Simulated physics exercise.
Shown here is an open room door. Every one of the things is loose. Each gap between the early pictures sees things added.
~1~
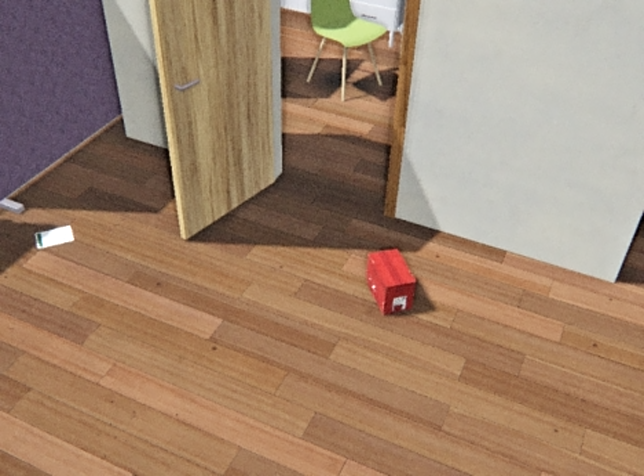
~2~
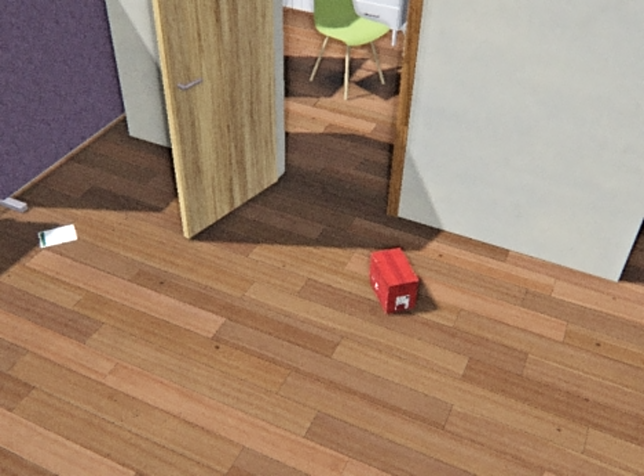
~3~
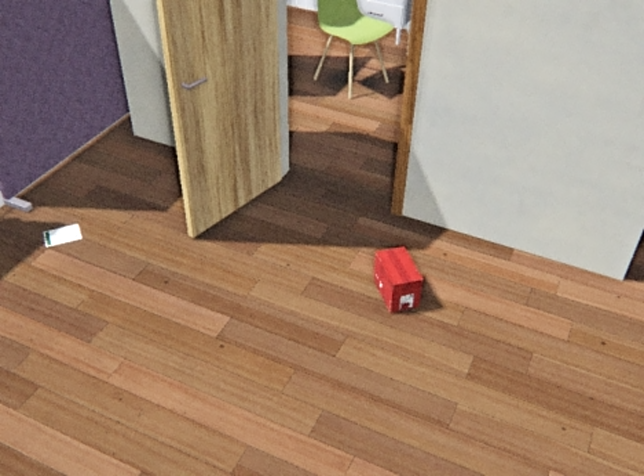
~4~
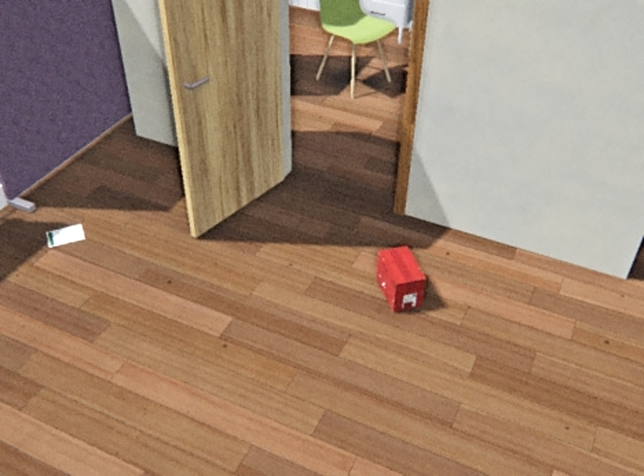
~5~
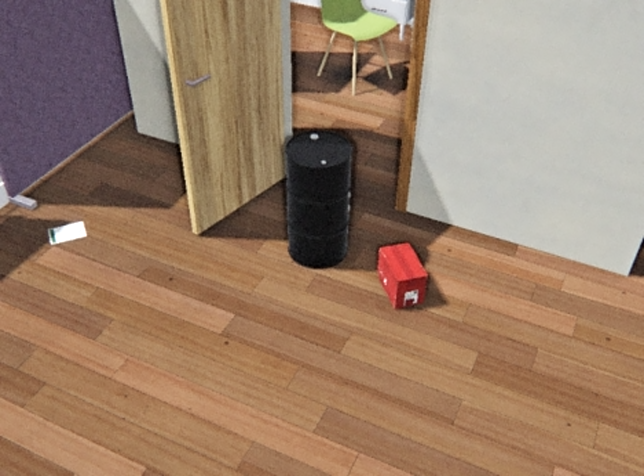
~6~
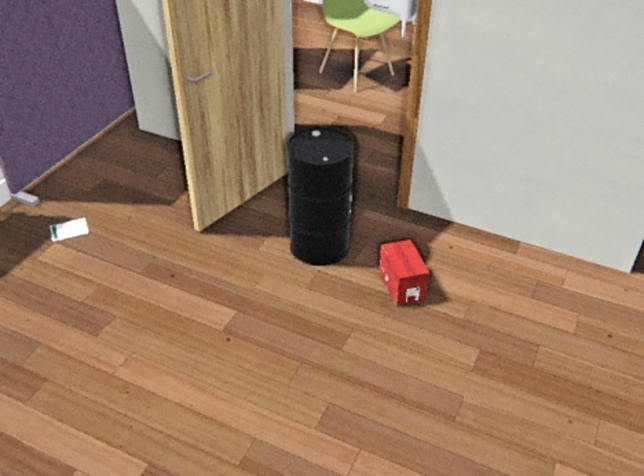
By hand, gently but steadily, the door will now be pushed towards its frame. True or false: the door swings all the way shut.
False - it remains partly open.
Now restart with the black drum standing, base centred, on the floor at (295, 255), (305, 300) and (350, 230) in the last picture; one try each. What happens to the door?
1: Stays ajar; 2: Swings home; 3: Stays ajar.
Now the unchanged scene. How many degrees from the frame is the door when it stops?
It comes to about 60°.
Then, 0.30 s later than the last frame, door 97° open.
Then, 0.50 s later than the last frame, door 85° open.
Then, 0.70 s later than the last frame, door 68° open.
Then, 0.80 s later than the last frame, door 61° open.
When it is over, door 61° open; both as before. End places, in pixels of the last picture, black drum near (321, 198).
